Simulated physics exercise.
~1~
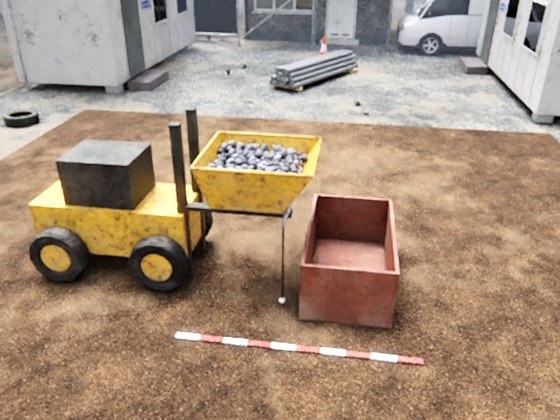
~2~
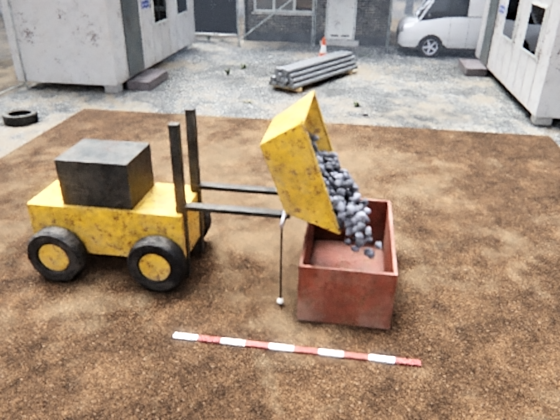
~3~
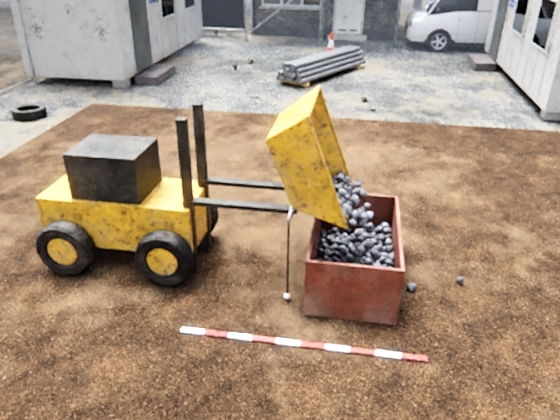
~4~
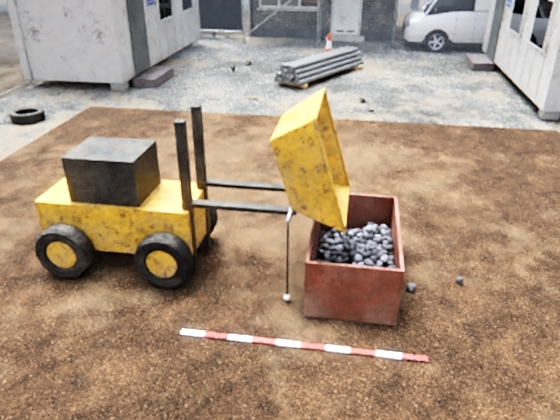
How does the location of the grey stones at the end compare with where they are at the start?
At the start the stones are heaped in the raised yellow skip, and at the end they lie lower and to the right, inside the red bin, with a couple on the ground beside it.
